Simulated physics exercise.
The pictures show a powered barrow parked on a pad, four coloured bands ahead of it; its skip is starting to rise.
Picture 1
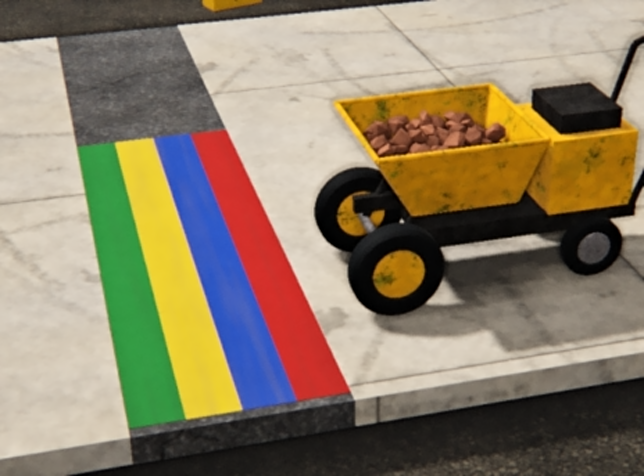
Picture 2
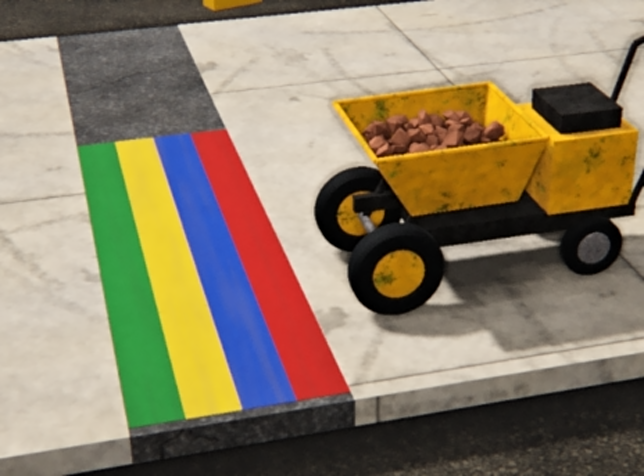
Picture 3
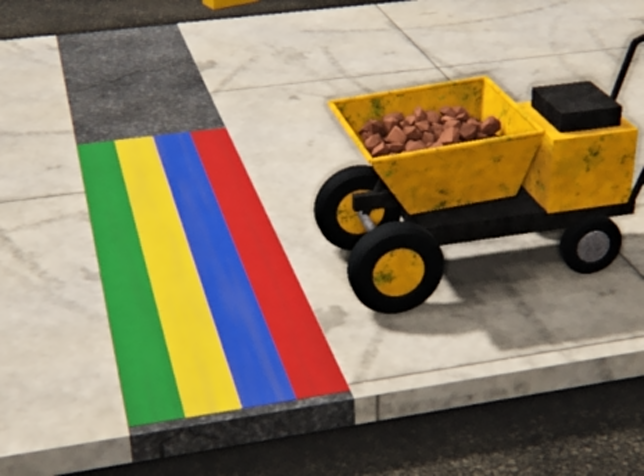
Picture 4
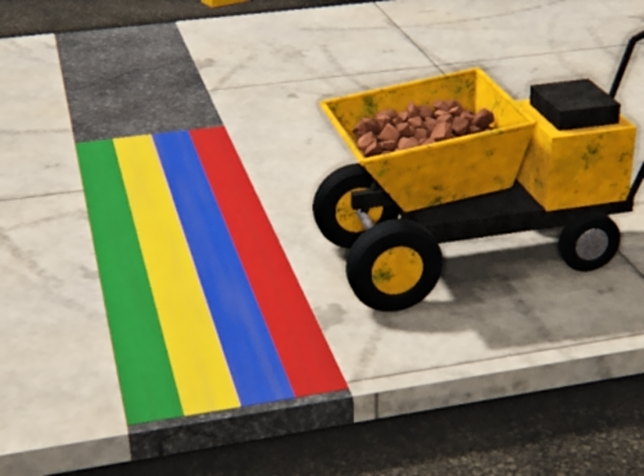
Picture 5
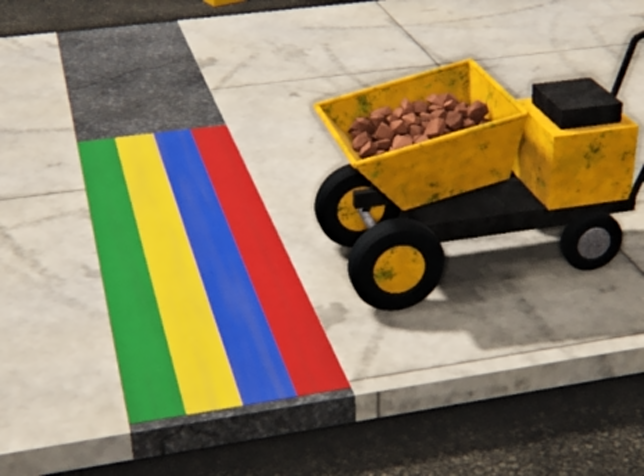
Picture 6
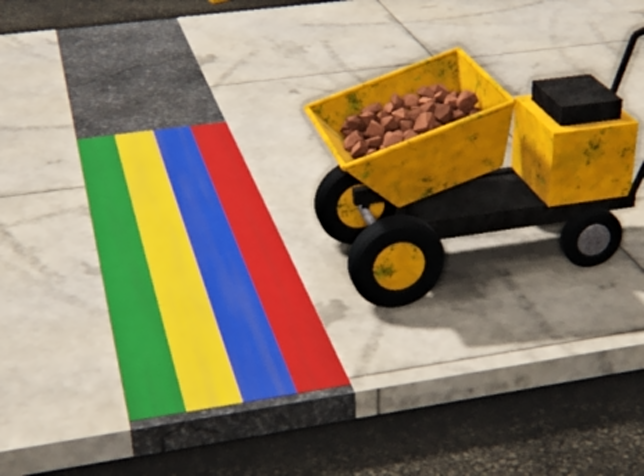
On a pale paved strip beside four coloured bands, a parked yellow powered barrow gradually tilting its rubble-filled skip toward the left.
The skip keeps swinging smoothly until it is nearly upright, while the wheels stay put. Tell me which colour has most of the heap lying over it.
Most of the heap lies over blue.
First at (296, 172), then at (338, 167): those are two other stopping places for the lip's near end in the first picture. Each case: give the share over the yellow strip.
The first gives close to 30 per cent and the second 40 per cent.
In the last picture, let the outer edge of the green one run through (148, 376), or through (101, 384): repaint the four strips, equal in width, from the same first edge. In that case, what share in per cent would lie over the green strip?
10 and 0 percent, roughly.
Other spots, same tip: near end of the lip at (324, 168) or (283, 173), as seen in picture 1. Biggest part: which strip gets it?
First: The yellow one; second: The green strip.
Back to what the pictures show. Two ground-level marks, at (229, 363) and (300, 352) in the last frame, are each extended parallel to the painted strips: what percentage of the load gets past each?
First some 40, then 90 per cent.
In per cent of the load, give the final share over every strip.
Red strip 10 %, blue strip 40 %, yellow strip 30 %, green strip 5 %.
Soon after the last picture, skip tipped steeply; all in the skip.
A little later, skip tipped right over; most in the skip; a small part over the blue strip; a stray few over the yellow strip.
Later still, skip tipped right over; about a quarter in the skip; a small part over the red strip; about a third over the blue strip; about a third over the yellow strip; a small part over the green strip; a stray few off the paint.
By the end, skip tipped right over; a small part in the skip; a small part over the red strip; about a third over the blue strip; about a third over the yellow strip; a small part over the green strip; a small part off the paint.
